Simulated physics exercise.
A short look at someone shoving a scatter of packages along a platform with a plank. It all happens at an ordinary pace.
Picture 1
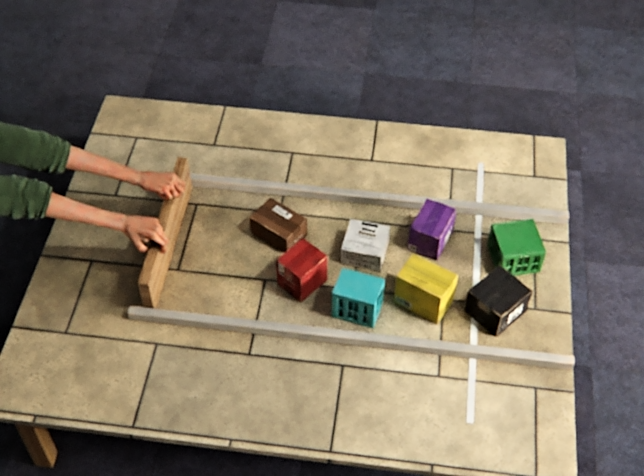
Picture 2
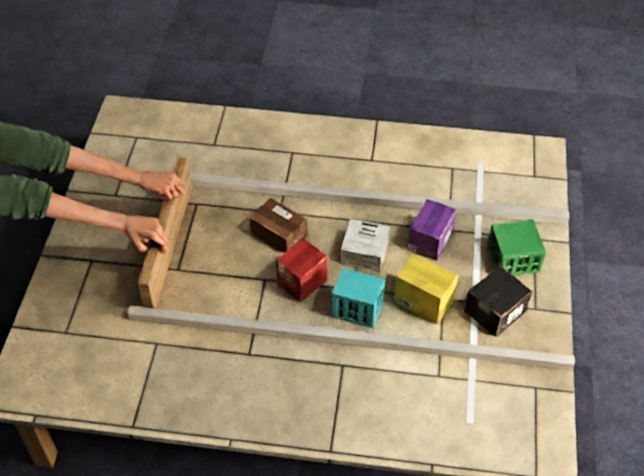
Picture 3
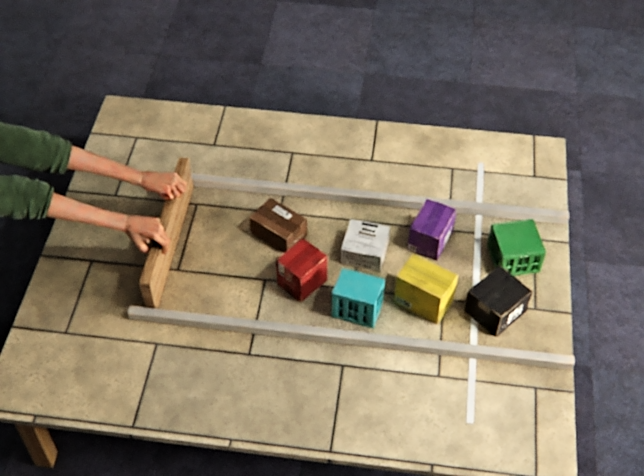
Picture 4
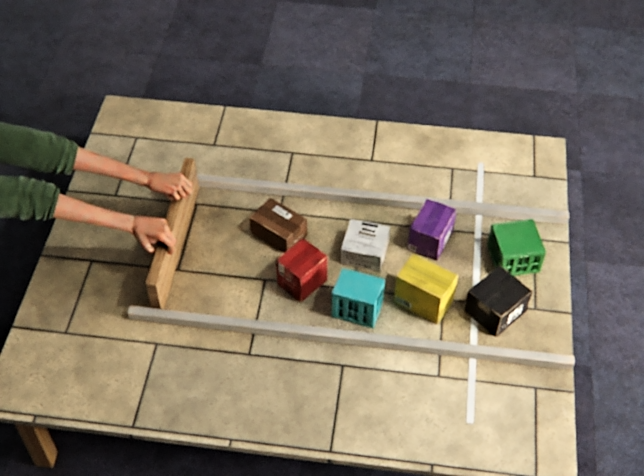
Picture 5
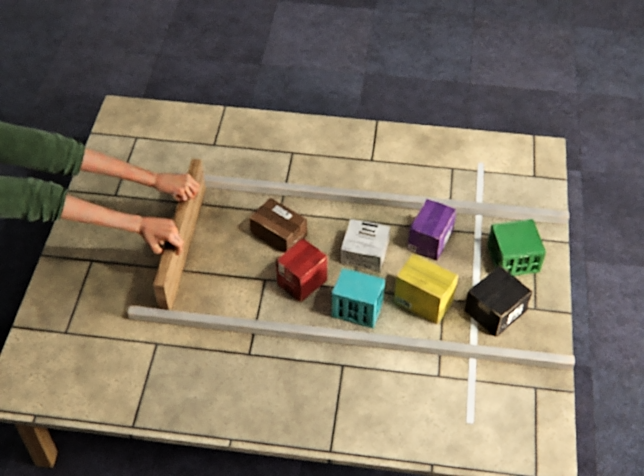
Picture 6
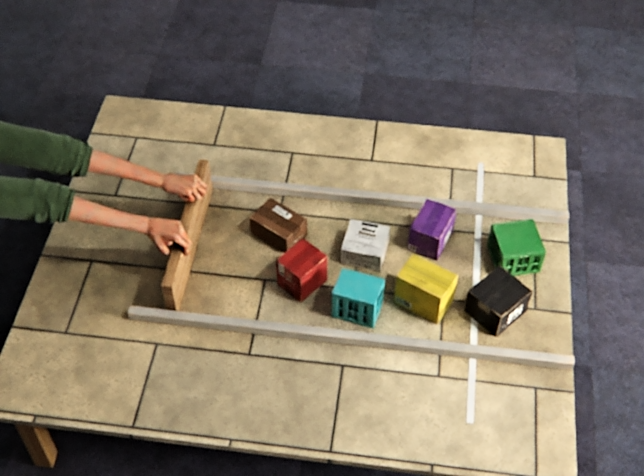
Hands in green sleeves sliding a wooden plank slightly right along a tiled tabletop, the scattered colourful boxes ahead staying still.
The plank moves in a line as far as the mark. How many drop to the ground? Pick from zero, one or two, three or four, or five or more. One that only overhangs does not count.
In the end the number that fall off is one or two.
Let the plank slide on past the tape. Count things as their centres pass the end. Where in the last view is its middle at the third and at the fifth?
Its middle is around (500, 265) and later (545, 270).
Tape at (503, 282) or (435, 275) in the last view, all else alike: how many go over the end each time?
The counts: 3 and 0.
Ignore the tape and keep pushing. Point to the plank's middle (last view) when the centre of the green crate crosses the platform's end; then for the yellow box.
Near (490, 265) and (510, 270).
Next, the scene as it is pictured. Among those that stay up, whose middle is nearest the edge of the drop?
The green crate.
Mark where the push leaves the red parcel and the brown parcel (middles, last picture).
The red parcel at (495, 279), the brown parcel at (506, 250).
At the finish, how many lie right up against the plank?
It touches 3.
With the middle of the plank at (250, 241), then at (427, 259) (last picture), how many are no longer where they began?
The counts are 1 and 8.
Early on, none off yet; green crate at rest near (516, 248); black parcel at rest near (498, 301); purple parcel at rest near (432, 230).
Finally, the number that fall off is one or two; lost, black parcel.
